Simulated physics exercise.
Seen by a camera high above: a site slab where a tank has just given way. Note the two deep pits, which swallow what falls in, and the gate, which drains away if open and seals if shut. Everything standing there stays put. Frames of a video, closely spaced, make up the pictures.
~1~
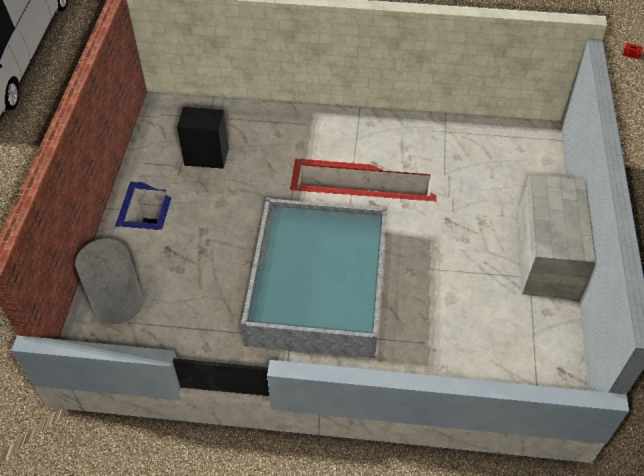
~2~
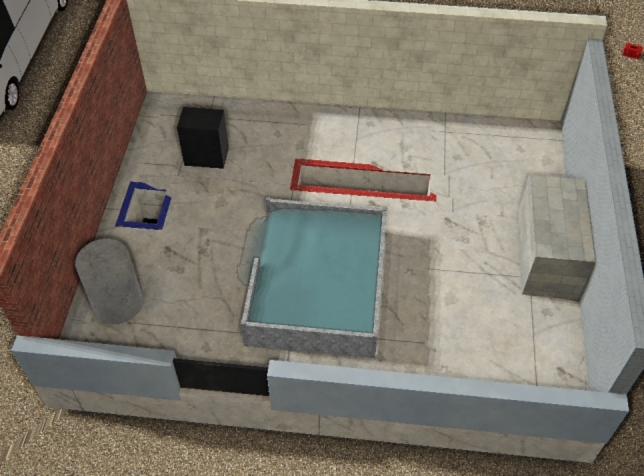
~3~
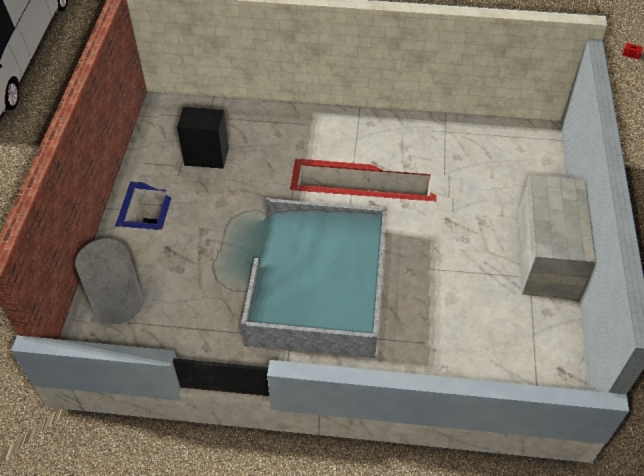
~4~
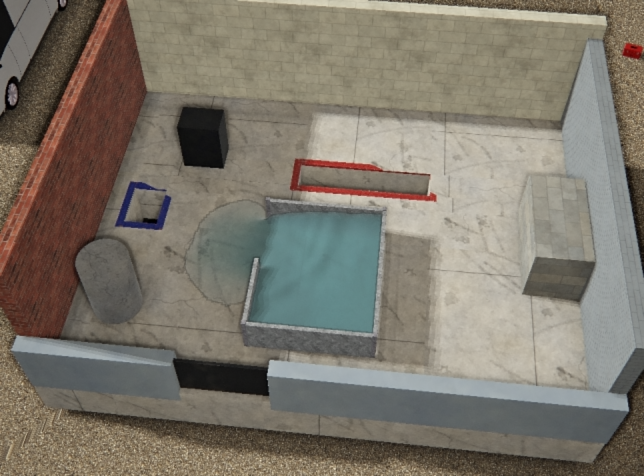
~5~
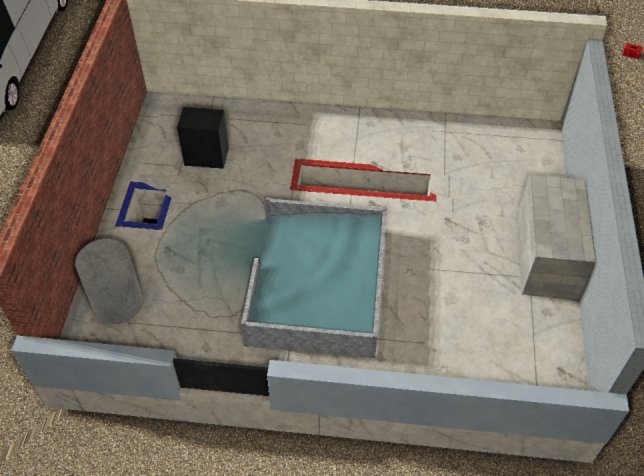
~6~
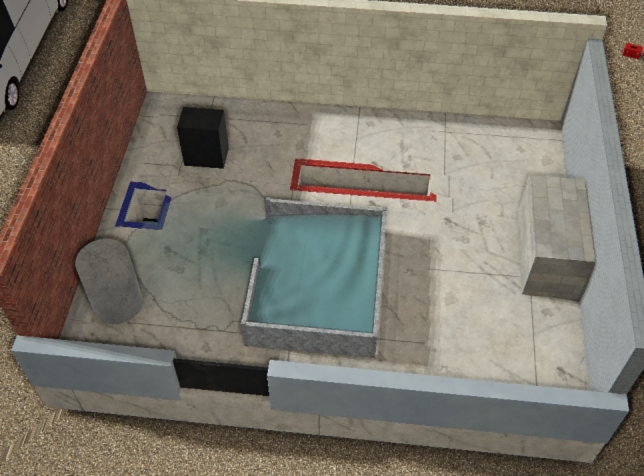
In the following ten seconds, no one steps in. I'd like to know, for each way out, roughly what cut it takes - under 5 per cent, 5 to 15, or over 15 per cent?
Outcome: I expect the gate to account for a fraction below five per cent; I expect the red pit to account for a fraction below five per cent; I expect the blue pit to account for upward of fifteen per cent.
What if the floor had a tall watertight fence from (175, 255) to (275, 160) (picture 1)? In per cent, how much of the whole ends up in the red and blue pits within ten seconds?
Red 15 %, blue 12 %.
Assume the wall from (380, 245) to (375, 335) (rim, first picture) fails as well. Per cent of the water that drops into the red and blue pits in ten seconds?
In percent: Red 15, blue 2.
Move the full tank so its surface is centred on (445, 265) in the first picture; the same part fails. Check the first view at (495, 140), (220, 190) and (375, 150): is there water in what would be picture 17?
Well, first one stays dry, second one got wet, third one stays dry.
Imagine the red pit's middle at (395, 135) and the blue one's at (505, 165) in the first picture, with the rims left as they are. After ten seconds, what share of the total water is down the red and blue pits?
Per cent by pit - red: 8 / blue: 0.
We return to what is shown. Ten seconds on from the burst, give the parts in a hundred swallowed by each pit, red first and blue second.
In the order asked, roughly 4 and 36 percent.
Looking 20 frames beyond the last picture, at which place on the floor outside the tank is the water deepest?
Point to roughly (55, 354).
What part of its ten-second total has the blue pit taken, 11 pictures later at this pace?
By then roughly 20 percent of the ten-second total is in.
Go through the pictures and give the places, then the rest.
In the first picture, still water in the tank at (318, 267).
In the second picture, the front is at (247, 281), out from the gap at (266, 246).
In the third picture, the front is at (222, 276), out from the gap at (266, 247).
In the fourth picture, water pours out at (266, 246) and has run to (192, 270).
In the fifth picture, water pours out at (266, 246) and has run to (161, 258).
In the sixth picture, water pours out at (266, 246) and has run to (133, 252).
A moment on, water covers 15 % of the floor; the gate 0 %, the red pit 0 %, the blue pit 3 %.
Next, water covers 25 % of the floor; the gate 0 %, the red pit 0 %, the blue pit 7 %.
Then, water covers 30 % of the floor; the gate 0 %, the red pit 0 %, the blue pit 14 %.
Later, water covers 50 % of the floor; the gate 0 %, the red pit 0 %, the blue pit 26 %.
In the end, water covers 70 % of the floor; the gate 0 %, the red pit 3 %, the blue pit 37 %.
